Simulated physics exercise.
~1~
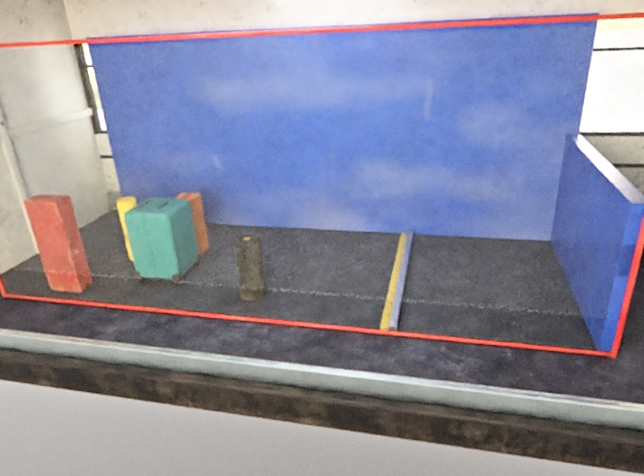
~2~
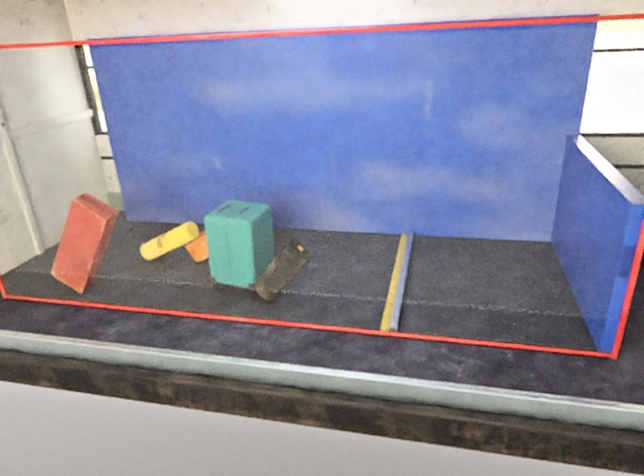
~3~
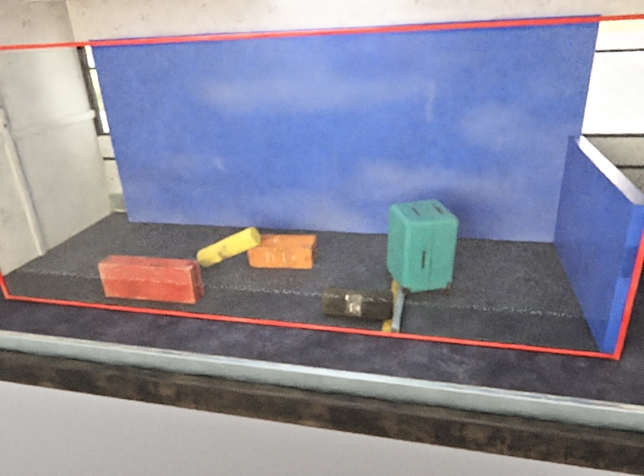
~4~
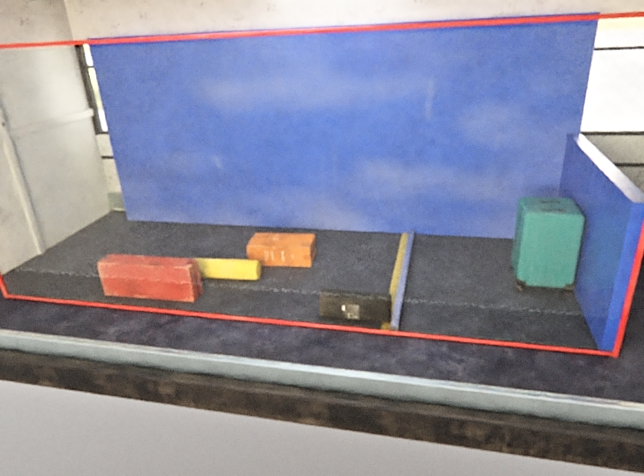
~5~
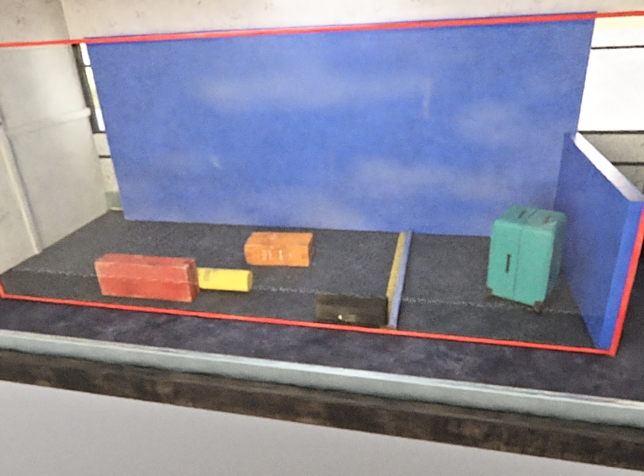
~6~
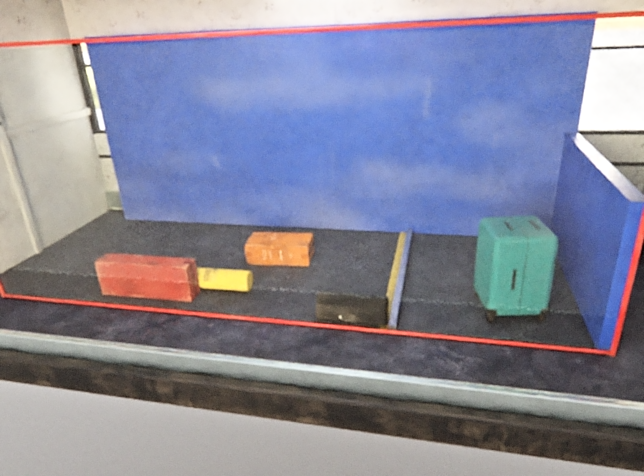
We see a teal wheeled case slide right across the yellow line, rebound slightly from the blue end wall and stand upright beyond it, while the red and orange boxes and the yellow and black rolls topple and end lying short of the line.
